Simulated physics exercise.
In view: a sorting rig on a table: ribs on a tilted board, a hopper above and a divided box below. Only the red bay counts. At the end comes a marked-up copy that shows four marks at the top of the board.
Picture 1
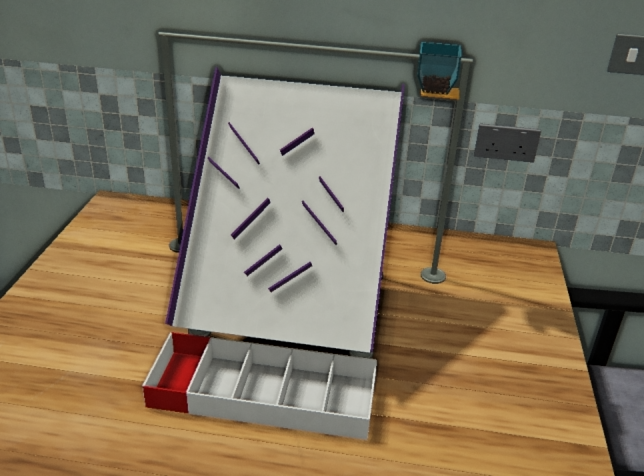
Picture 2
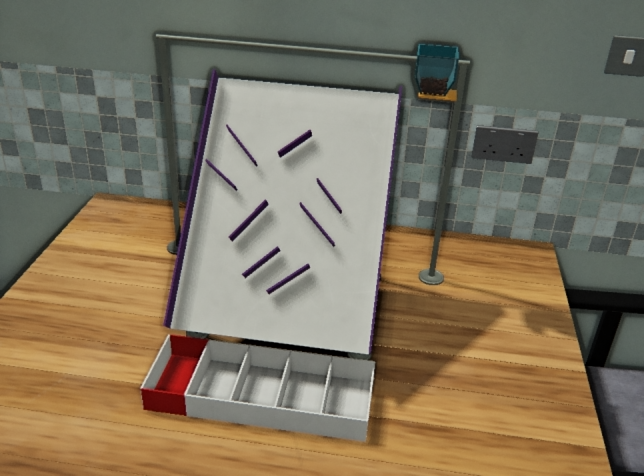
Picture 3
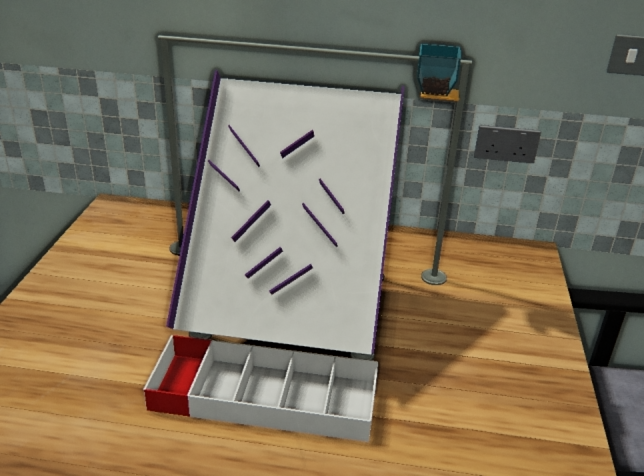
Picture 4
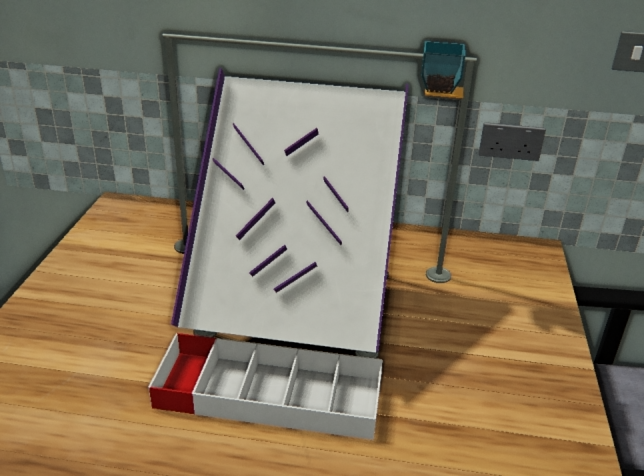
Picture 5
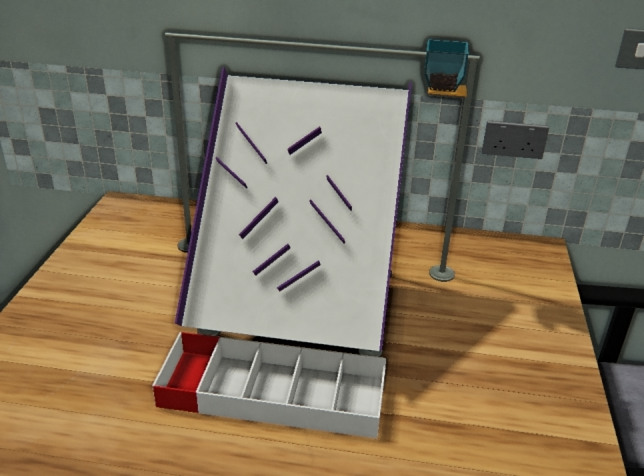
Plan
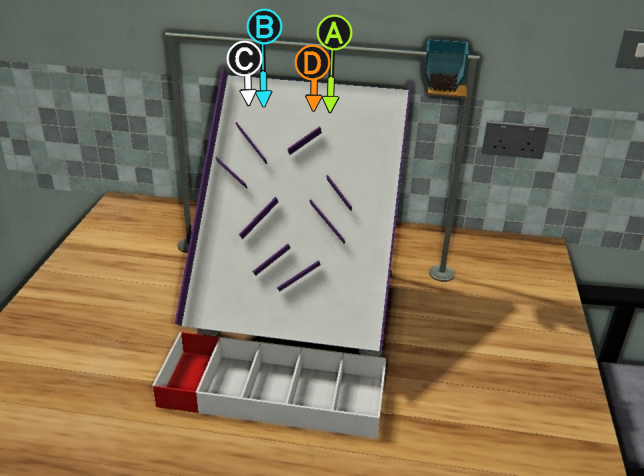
The video shows a tilted white board with dark purple ribs on a wooden table, a small teal hopper above its right side and a divided box with one red bay below, while only the view shifts slightly.
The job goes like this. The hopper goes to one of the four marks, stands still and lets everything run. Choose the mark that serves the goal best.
Take D.
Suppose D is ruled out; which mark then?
C it is.
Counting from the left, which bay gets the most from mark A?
The fifth from the left.
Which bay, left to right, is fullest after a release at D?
The first from the left.
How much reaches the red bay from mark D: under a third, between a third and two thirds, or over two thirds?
Over two thirds.
On the marked copy, mark A meets the board at (330, 106); mark B meets the board at (263, 101); mark C meets the board at (248, 99); mark D meets the board at (313, 105).
With A, about a third in the red bay, about two thirds in other bays.
With B, about a third in the red bay, about two thirds in other bays.
With C, about half in the red bay, about half in other bays, a stray few outside the box.
With D, most in the red bay, about a quarter in other bays.
